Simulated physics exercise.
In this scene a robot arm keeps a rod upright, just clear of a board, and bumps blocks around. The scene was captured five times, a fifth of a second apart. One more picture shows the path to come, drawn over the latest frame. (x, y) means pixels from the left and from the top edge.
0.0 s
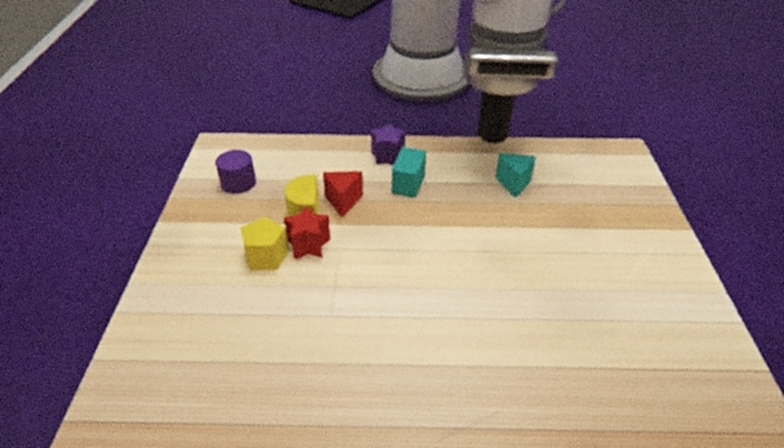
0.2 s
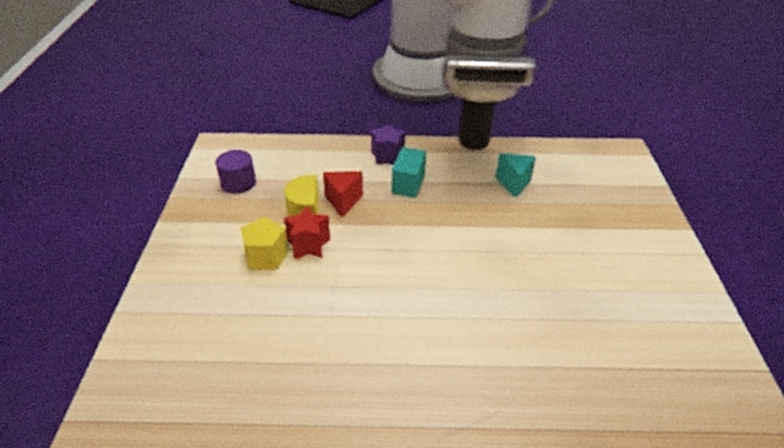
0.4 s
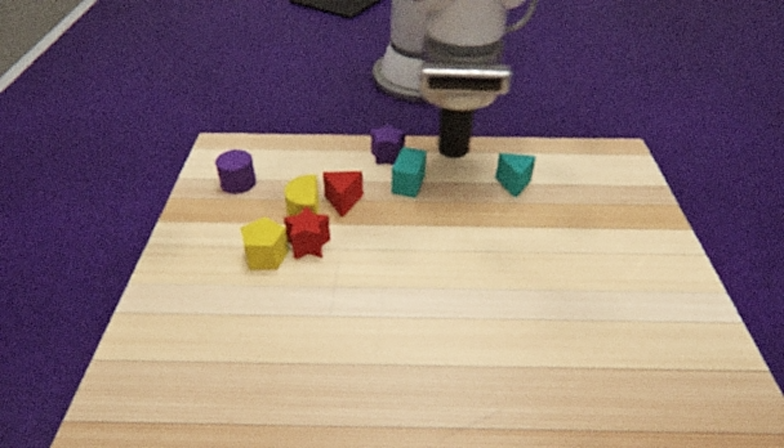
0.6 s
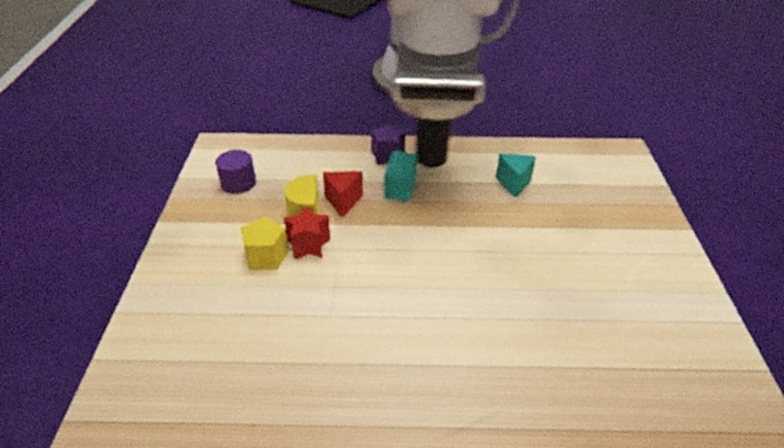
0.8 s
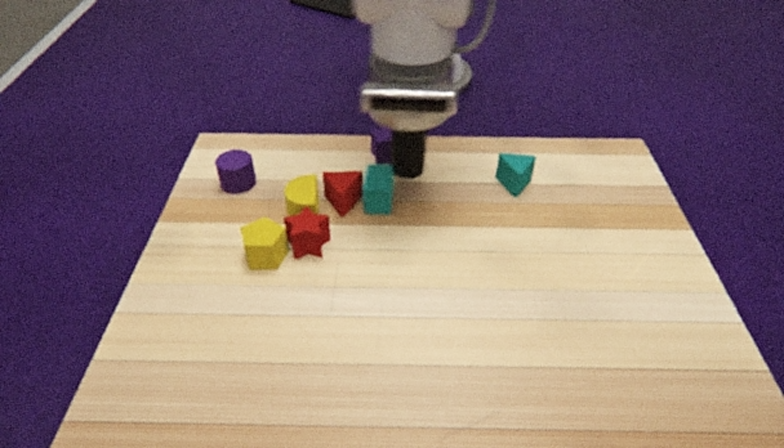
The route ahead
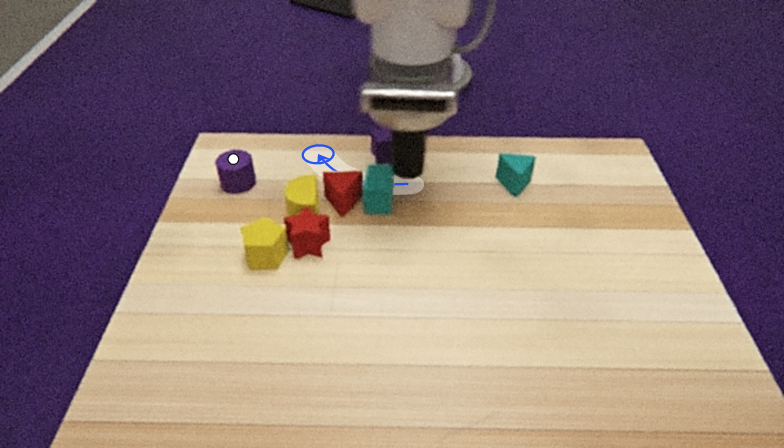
On a wooden board over a purple surface, a robot arm moved its dark rod left and slightly nearer, then nudged the turquoise block left toward the red one while the other blocks mostly stayed put.
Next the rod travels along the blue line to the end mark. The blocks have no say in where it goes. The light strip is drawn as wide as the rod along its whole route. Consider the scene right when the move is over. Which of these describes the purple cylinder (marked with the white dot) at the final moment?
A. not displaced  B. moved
Choice A: Not displaced.
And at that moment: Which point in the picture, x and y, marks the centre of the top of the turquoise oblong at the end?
At the end it should sit near (360, 179).
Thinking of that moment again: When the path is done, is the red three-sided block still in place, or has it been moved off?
That block will leave its spot.
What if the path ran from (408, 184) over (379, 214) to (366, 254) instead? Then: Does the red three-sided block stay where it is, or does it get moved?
Once the path ends, it is somewhere new.
The drawn path runs from (408, 184) via (369, 183) and (337, 172), ending at (318, 154); the dot is on the purple cylinder.
What follows on the original path. One third of the way, rod at (368, 170); yellow D-shaped block at (290, 190), turned 15° anticlockwise; red three-sided block at (316, 185), turned 15° clockwise; turquoise oblong at (361, 179), turned 60° anticlockwise.
Two thirds of the way, rod at (336, 159); yellow D-shaped block at (289, 191); red three-sided block at (315, 186), turned 20° clockwise; turquoise oblong at (360, 179), turned 70° anticlockwise.
At the end, rod at (317, 141); purple cylinder not moved; yellow D-shaped block at (289, 191); red three-sided block at (315, 186), turned 20° clockwise; turquoise oblong at (360, 179), turned 70° anticlockwise.
